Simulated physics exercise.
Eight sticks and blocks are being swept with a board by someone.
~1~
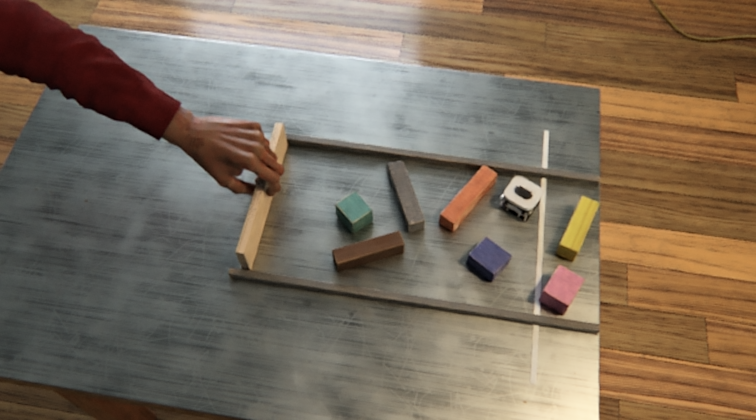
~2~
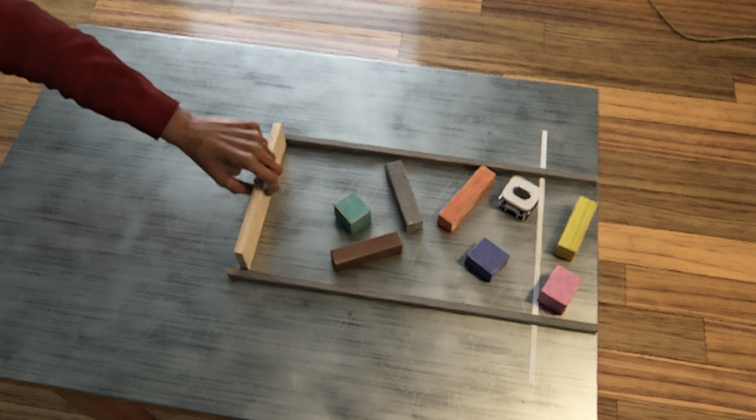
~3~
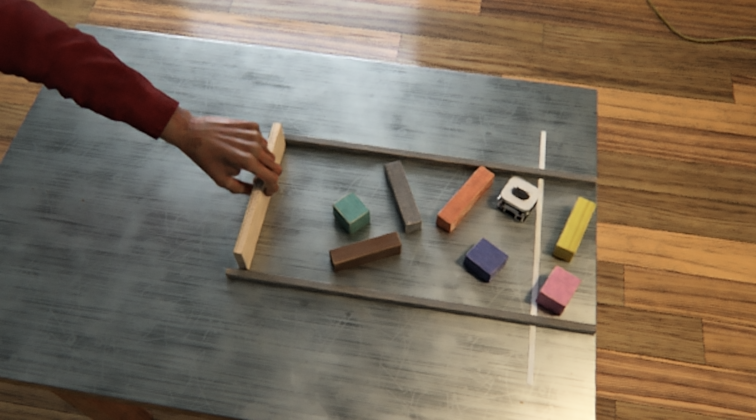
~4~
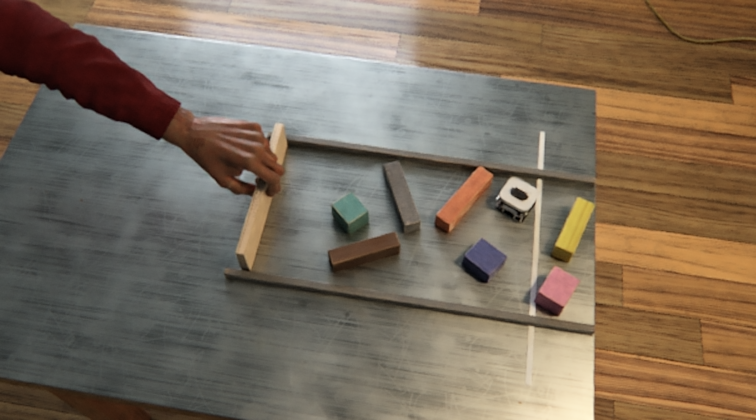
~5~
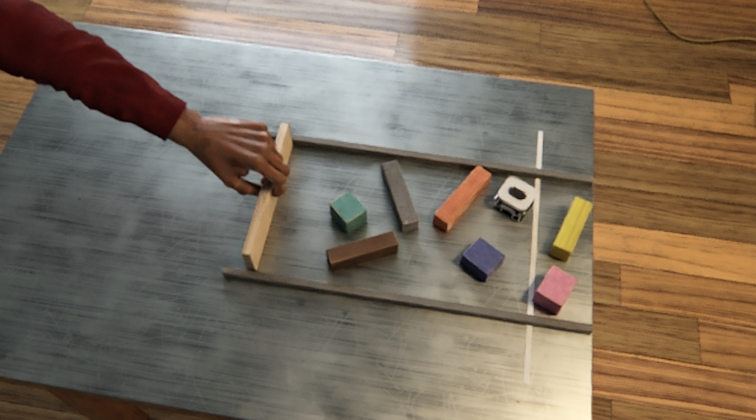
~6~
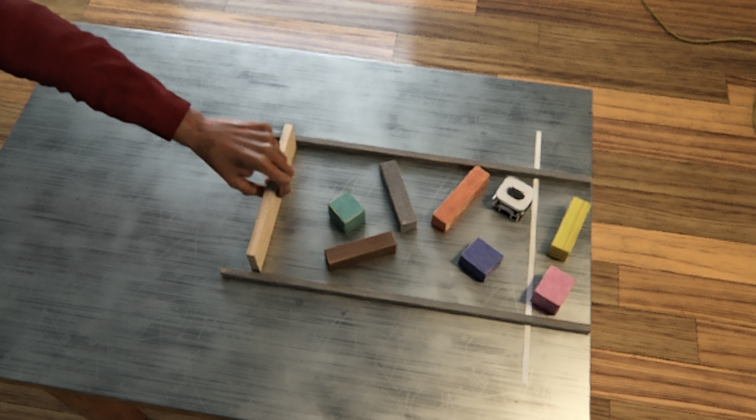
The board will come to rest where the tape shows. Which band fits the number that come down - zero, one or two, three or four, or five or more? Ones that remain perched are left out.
In this one, one or two spill over.
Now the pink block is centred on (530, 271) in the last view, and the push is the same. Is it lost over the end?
It topples off.
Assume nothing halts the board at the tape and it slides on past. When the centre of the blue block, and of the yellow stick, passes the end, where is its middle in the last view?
The middle is at (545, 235) when it's the blue block, and at (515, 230) when it's the yellow stick.
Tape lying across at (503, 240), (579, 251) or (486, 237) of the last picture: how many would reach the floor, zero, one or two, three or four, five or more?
Going tape by tape, I get none, then more than four, then no fall at all.
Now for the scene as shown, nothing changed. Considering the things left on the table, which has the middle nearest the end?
That's the white case.
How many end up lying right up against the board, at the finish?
3 end up touching it.
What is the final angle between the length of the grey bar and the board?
About 25 degrees.
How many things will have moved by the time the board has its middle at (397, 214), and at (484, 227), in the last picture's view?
The count is 4 at the first point and 7 at the second.
A little later, none off yet; yellow stick at rest near (569, 229); pink block at rest near (553, 290); white case at rest near (514, 199).
Next, none off yet; yellow stick moving near (574, 230); pink block shifted about its own width near (577, 299); white case shifted about its own width near (562, 195).
When it is over, the number that fall off is one or two; down, pink block and yellow stick.
